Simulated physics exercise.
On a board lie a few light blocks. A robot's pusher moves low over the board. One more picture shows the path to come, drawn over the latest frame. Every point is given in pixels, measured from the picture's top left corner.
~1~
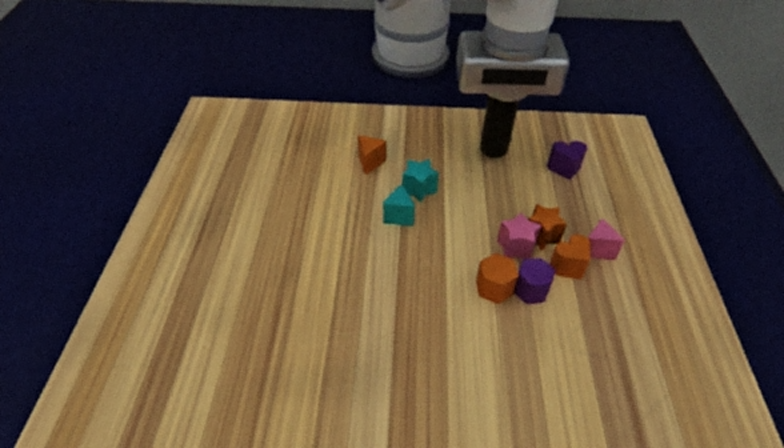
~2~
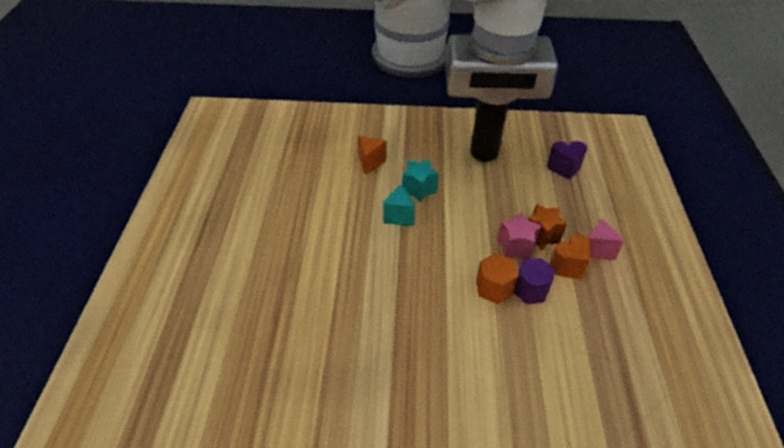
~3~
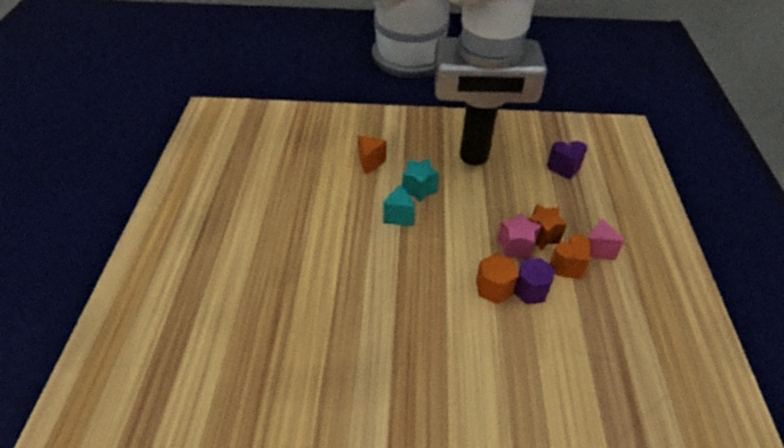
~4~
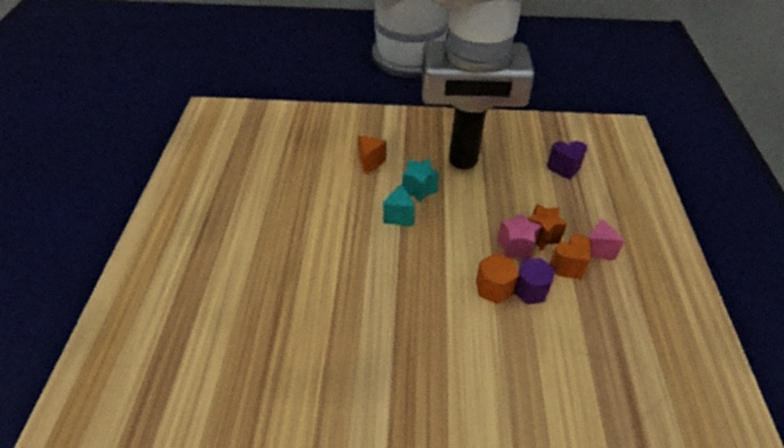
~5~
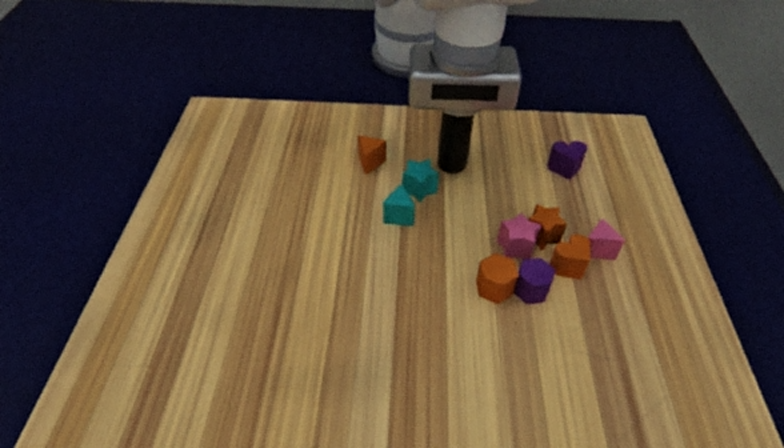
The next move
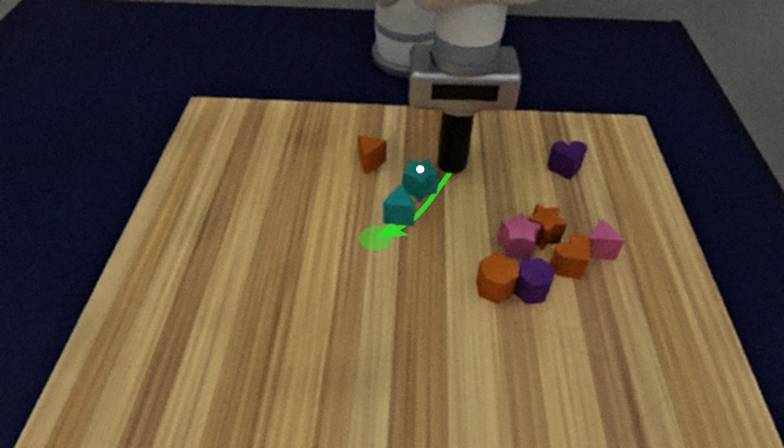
On a striped wooden board, a robot's black pusher moves slowly left toward the turquoise blocks, while every block stays still.
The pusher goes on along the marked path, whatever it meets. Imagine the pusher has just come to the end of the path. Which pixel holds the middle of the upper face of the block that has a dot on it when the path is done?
I'd say the block that has a dot on it ends with its top centre at (395, 182).
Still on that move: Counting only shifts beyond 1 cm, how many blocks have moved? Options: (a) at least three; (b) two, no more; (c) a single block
Letter b.
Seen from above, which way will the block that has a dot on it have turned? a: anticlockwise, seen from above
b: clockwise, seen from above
b - clockwise, seen from above.
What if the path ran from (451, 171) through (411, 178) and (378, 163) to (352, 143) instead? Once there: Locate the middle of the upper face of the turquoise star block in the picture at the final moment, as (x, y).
So, by the moment the path ends, you'll find the top centre of the turquoise star block at (401, 177).
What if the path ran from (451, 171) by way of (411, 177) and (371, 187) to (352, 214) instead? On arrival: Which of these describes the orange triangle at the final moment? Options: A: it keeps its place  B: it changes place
The answer is A.
The line goes from (451, 171) by way of (434, 195) and (411, 220) to (376, 238); the dot is on the turquoise star block.
On the path given first. One third of the way, pusher (434, 189); turquoise star block (407, 176), turned 15° clockwise.
Two thirds of the way, pusher (411, 214); turquoise triangle (383, 202); turquoise star block (395, 181), turned 70° clockwise.
At the end, pusher (376, 232); orange triangle unmoved; turquoise triangle (353, 207), turned 70° clockwise; turquoise star block (395, 182), turned 75° clockwise.
